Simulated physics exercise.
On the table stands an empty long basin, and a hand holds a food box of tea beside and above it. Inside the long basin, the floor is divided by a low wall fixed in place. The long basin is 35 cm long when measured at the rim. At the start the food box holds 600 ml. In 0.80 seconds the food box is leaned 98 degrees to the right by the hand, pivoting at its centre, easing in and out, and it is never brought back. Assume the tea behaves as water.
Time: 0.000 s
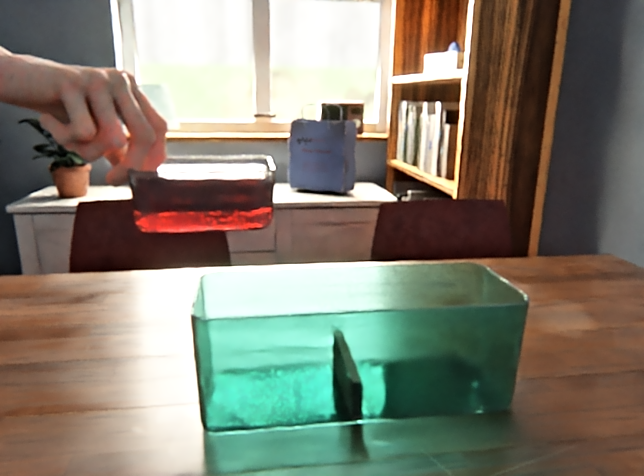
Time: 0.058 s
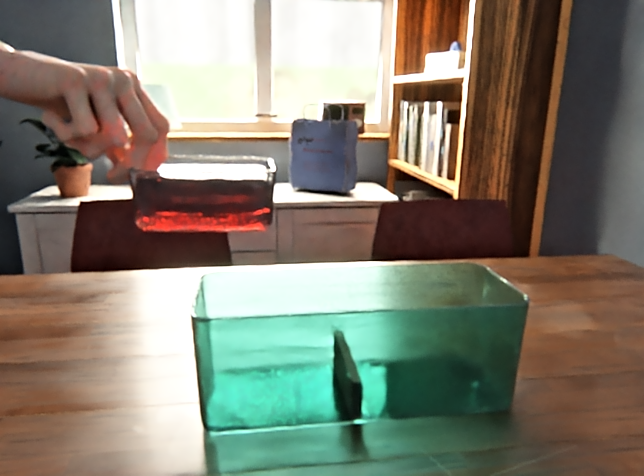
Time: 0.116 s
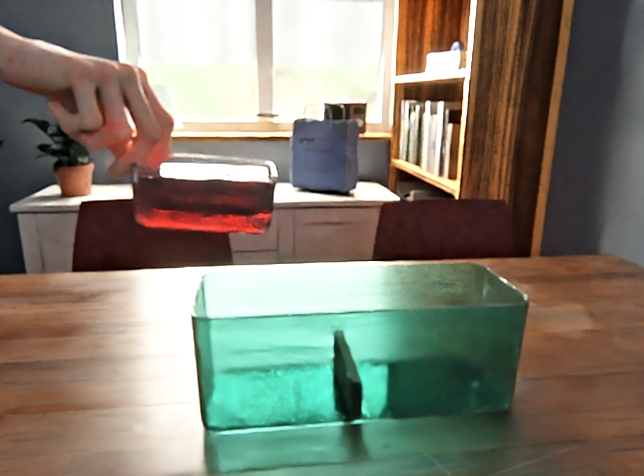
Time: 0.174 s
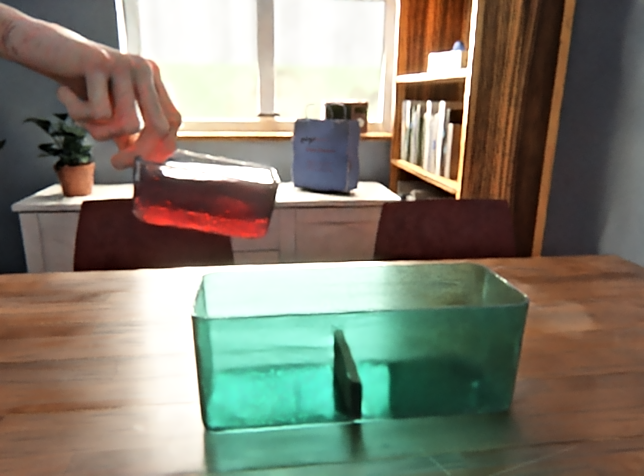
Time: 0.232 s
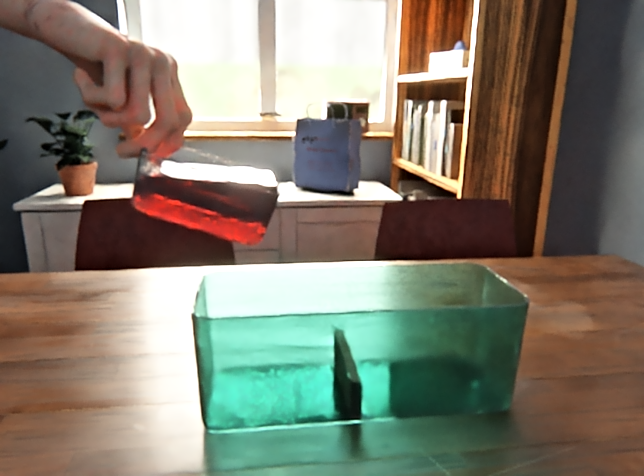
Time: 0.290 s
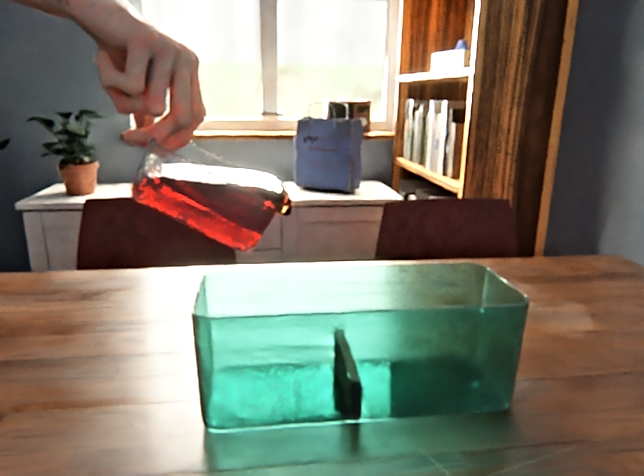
A hand holds a clear box of reddish liquid level above the left side of a long green basin with a low dividing wall on a wooden table. The hand then tilts the box to the right, slowly at first, then more steeply, and the liquid shifts to its lowered right end, reaching the rim.
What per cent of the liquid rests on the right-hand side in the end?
19 percent.
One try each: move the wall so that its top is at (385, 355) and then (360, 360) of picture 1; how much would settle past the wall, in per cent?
Result: 10 per cent, then 5 per cent.
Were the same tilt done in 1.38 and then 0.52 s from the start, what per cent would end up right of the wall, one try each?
About 30 %, then about 10 %.
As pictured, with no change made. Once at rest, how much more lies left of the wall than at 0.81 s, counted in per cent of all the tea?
Near 6 percent, more or less.
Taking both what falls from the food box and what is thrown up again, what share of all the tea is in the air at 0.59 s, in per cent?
My guess is roughly 34 %.
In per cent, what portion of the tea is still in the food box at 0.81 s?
I'd estimate some 5 per cent.
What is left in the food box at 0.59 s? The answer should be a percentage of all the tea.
Around 18 in a hundred.
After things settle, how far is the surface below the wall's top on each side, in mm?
It's around 24 mm on the left side and around 42 mm on the right side.
By 0.59 s the tilt is 83° and 18 per cent is still to pour, 35 is left of the wall and 11 right of it.
By 0.81 s the tilt is 98° and 5 per cent is still to pour, 68 is left of the wall and 19 right of it.
By 1.05 s the tilt is 98° and 1 per cent is still to pour, 73 is left of the wall and 19 right of it.
By 1.30 s the tilt is 98° and 0 per cent is still to pour, 75 is left of the wall and 19 right of it.
At rest 75 per cent lies left of the wall, 19 right of it and 6 outside.
